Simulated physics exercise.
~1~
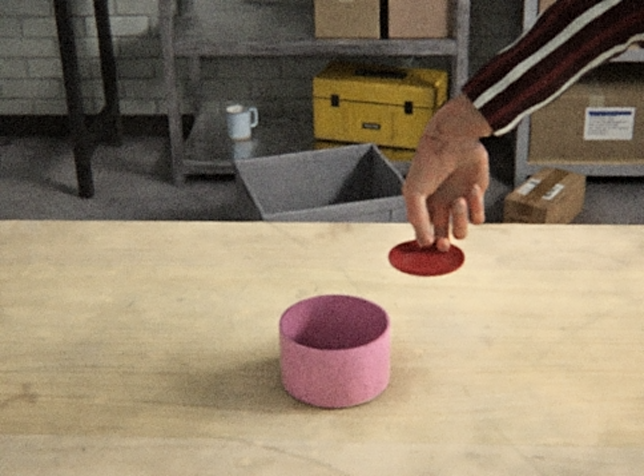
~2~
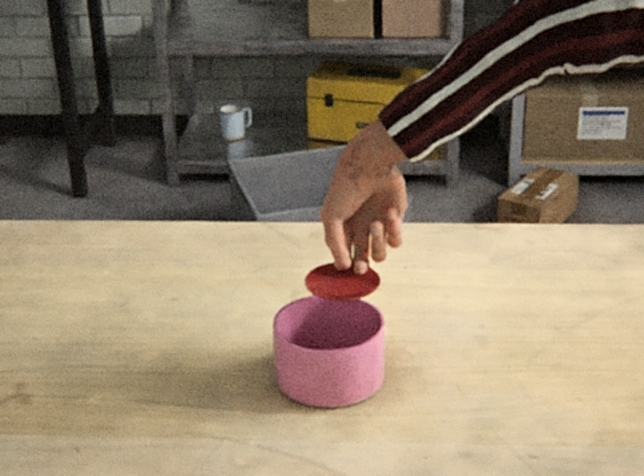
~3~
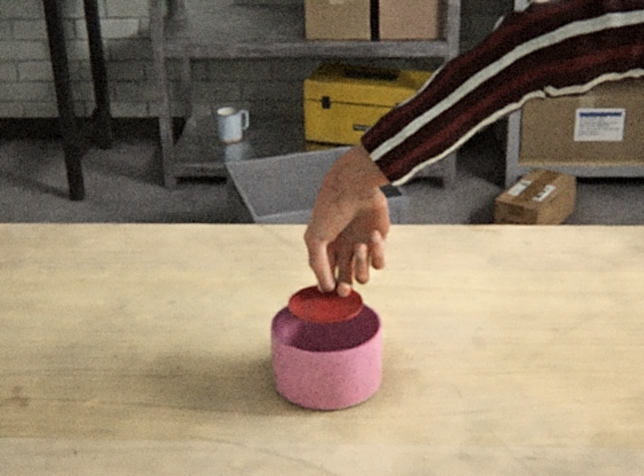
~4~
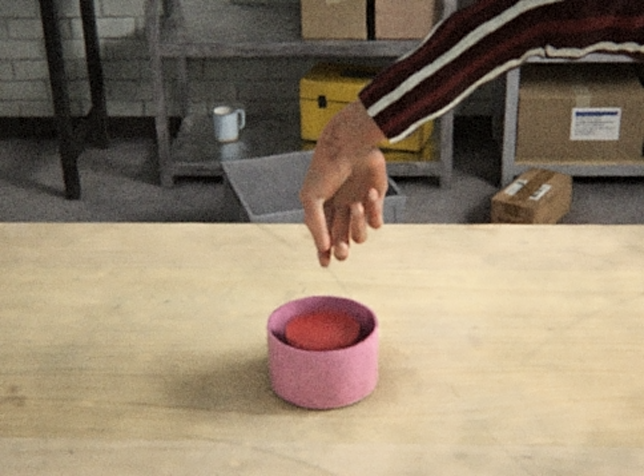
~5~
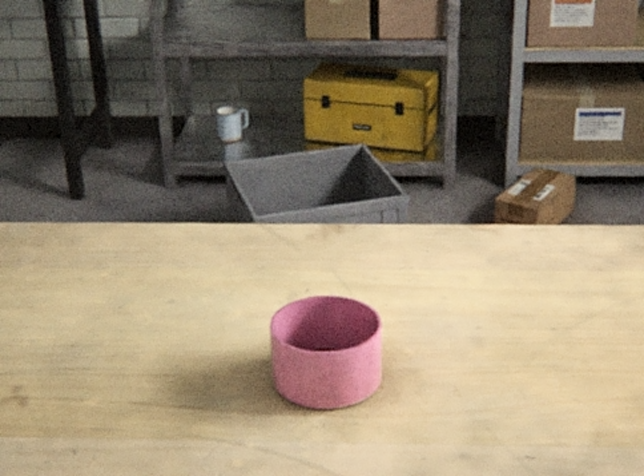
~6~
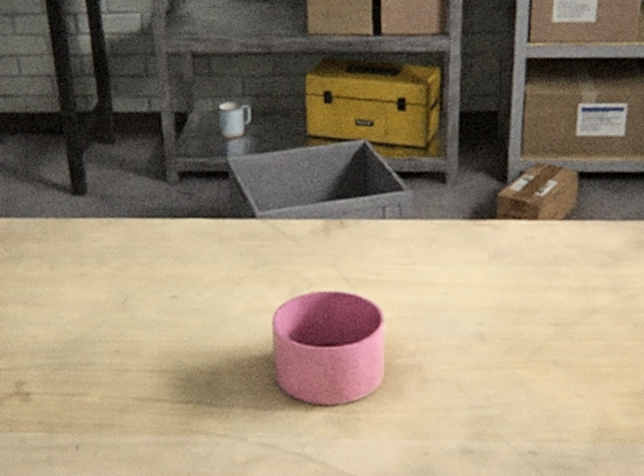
A hand moves a red disc left over a pink container and drops it inside.
